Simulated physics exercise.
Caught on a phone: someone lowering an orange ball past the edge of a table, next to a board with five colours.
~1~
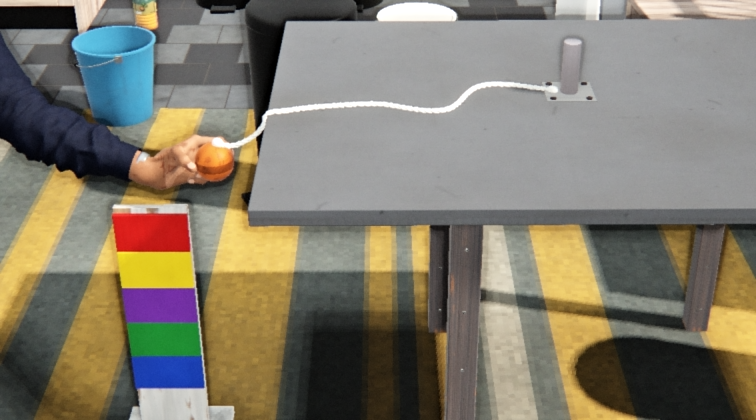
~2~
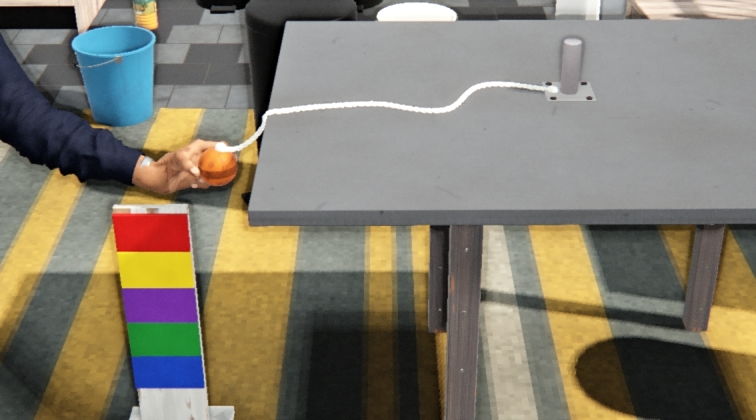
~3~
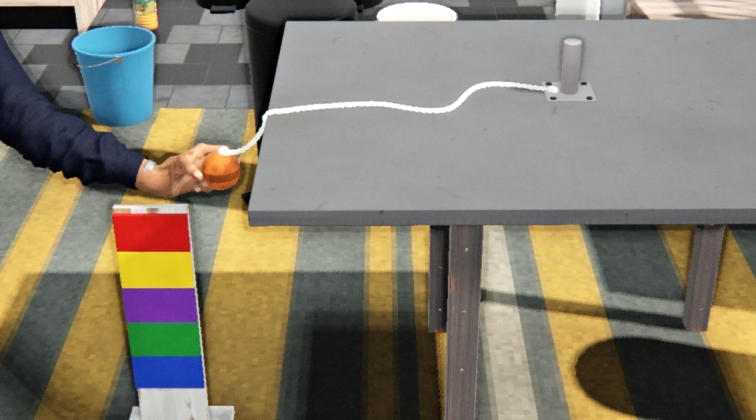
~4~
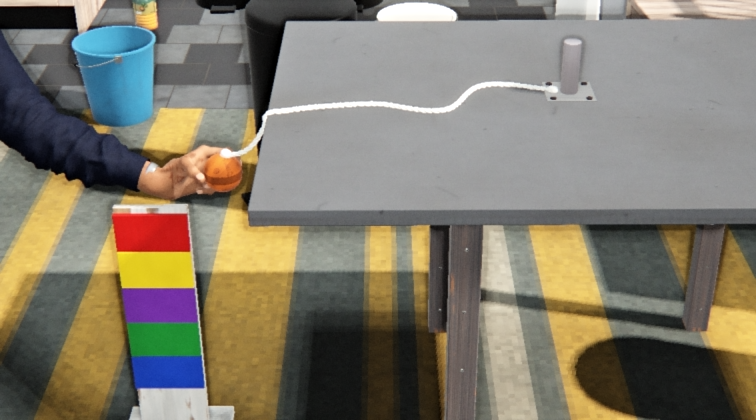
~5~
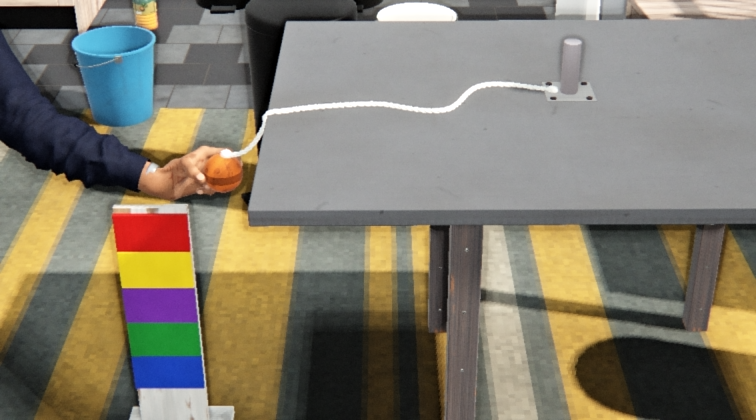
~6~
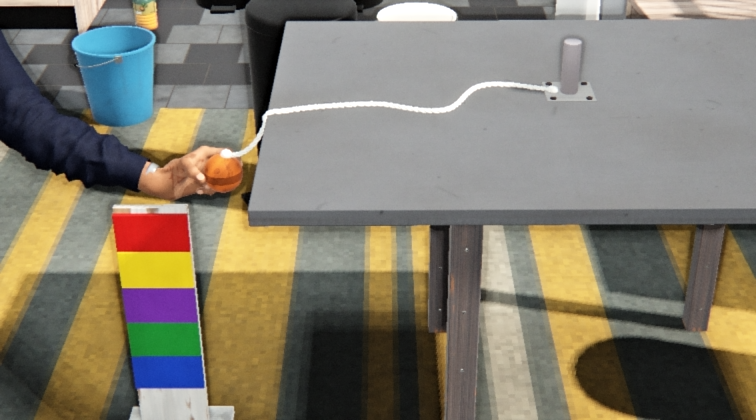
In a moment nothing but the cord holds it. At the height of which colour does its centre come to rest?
The red one.
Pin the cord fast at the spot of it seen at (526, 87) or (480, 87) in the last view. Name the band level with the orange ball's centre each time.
It would be red; red.
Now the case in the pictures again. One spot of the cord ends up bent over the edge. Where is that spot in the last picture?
It lies at about (300, 109).
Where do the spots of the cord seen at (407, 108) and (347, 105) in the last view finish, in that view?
They go to (372, 105) and to (311, 110).
Early on, ball near (269, 225); level with red.
Midway, ball near (248, 228); level with red.
Finally, ball near (279, 229); level with red. The cord holds its middle at red.
